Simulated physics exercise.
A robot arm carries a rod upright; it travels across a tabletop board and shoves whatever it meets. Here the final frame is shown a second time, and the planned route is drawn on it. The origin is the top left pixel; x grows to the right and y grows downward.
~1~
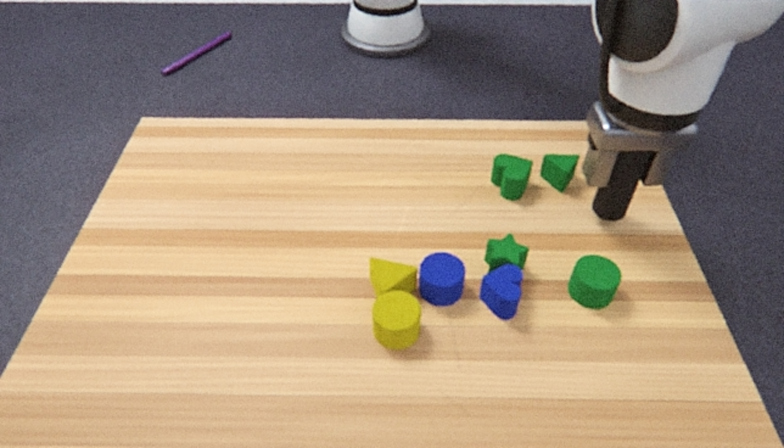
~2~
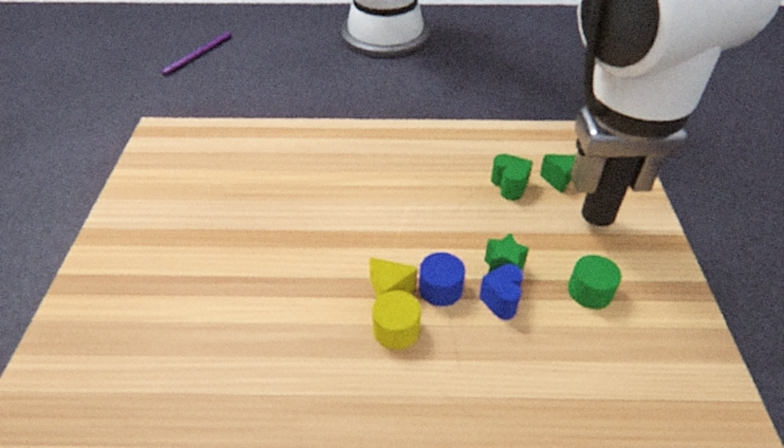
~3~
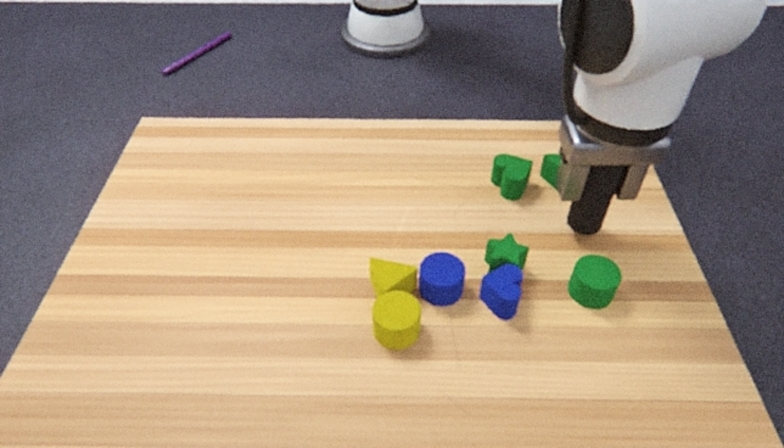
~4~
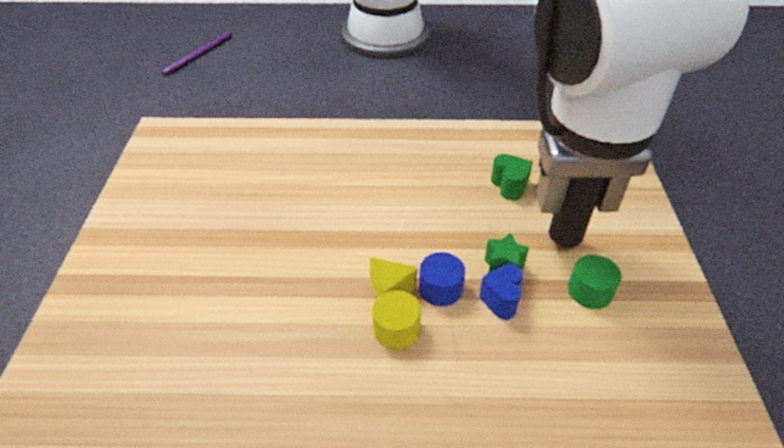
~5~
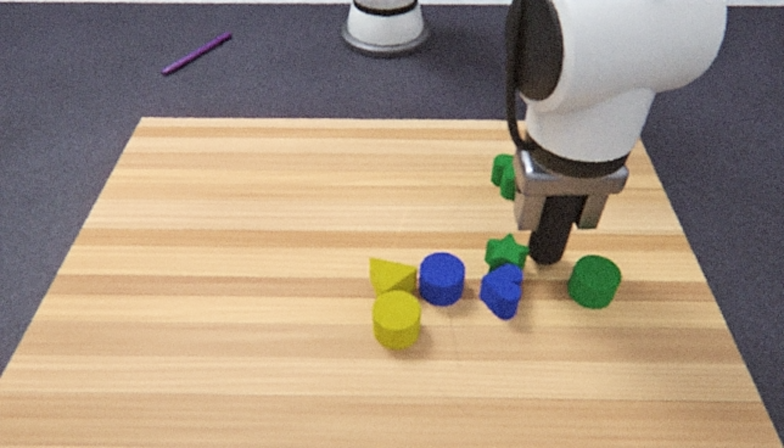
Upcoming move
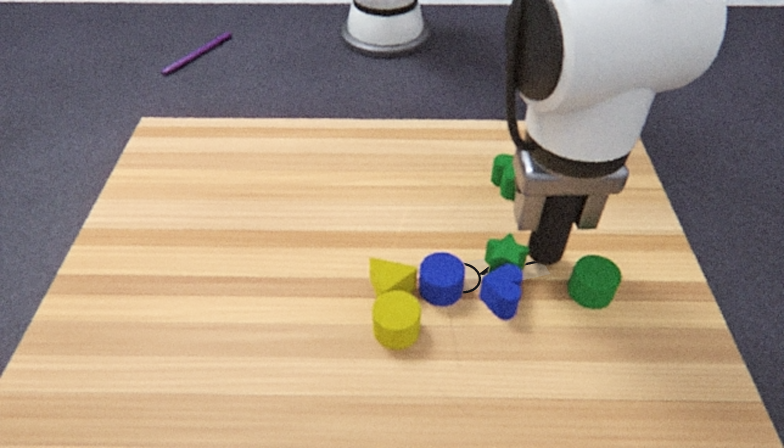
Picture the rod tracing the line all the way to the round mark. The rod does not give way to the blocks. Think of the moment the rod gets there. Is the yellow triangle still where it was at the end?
No - that is not the case.
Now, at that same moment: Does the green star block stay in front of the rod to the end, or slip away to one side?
Once the path is finished, the green star block still sits ahead of the rod.
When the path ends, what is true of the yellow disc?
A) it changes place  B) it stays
Letter A.
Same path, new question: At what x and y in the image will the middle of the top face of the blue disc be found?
It will likely be found at (402, 281).
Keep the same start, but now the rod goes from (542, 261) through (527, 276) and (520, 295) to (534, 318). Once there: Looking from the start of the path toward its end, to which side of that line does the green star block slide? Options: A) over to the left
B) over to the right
The correct letter is B.
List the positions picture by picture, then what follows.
In the first frame, lower end of the rod (609, 210), tops of blocks, yellow triangle (390, 271), yellow disc (397, 309), blue disc (443, 268), blue heart block (506, 281), green star block (508, 248).
In the second frame, rod (598, 215), blocks as before.
In the third frame, rod (584, 223), blocks as before.
In the fourth frame, rod (566, 235), blocks as before.
In the fifth frame, rod (545, 252), yellow triangle (390, 271), yellow disc (397, 309), blue disc (443, 268), blue heart block (506, 281), green star block (508, 248).
The drawn path runs from (542, 261) to (462, 278).
The first path, step by step. Halfway along, rod (504, 260); blue disc (439, 269); blue heart block (501, 285), turned 20° anticlockwise; green star block (474, 253), turned 30° clockwise.
At the end, rod (463, 269); yellow triangle (356, 274), turned 45° clockwise; yellow disc (387, 319); blue disc (402, 281); blue heart block (501, 285), turned 20° anticlockwise; green star block (430, 259), turned 30° clockwise.
